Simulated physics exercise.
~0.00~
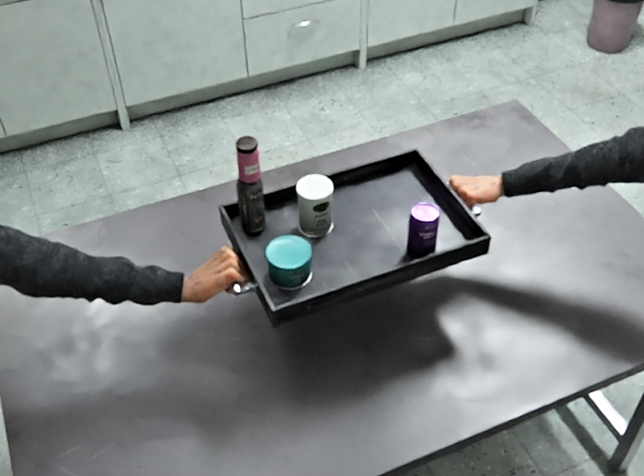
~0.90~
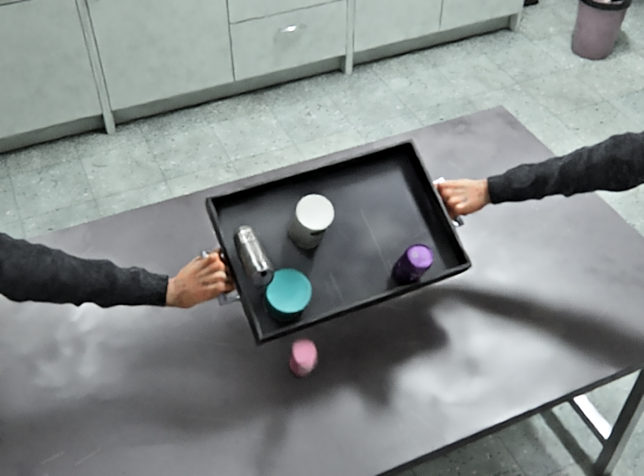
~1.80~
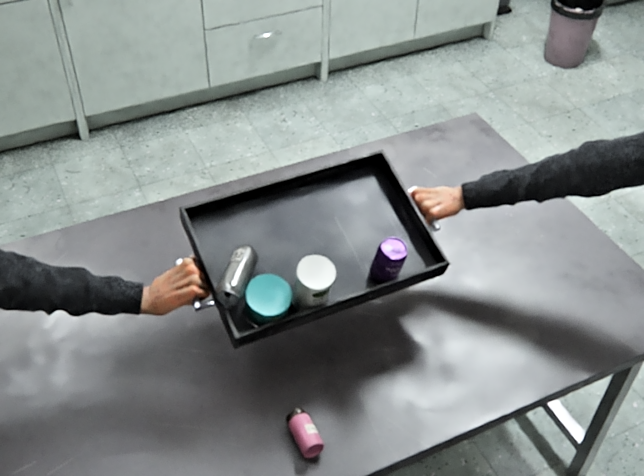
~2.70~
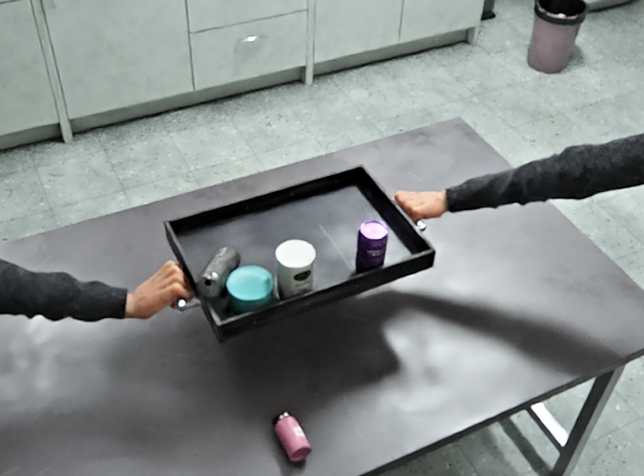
Two hands tipping a black tray towards the near side, toppling a grey can and dropping a pink bottle onto the table.
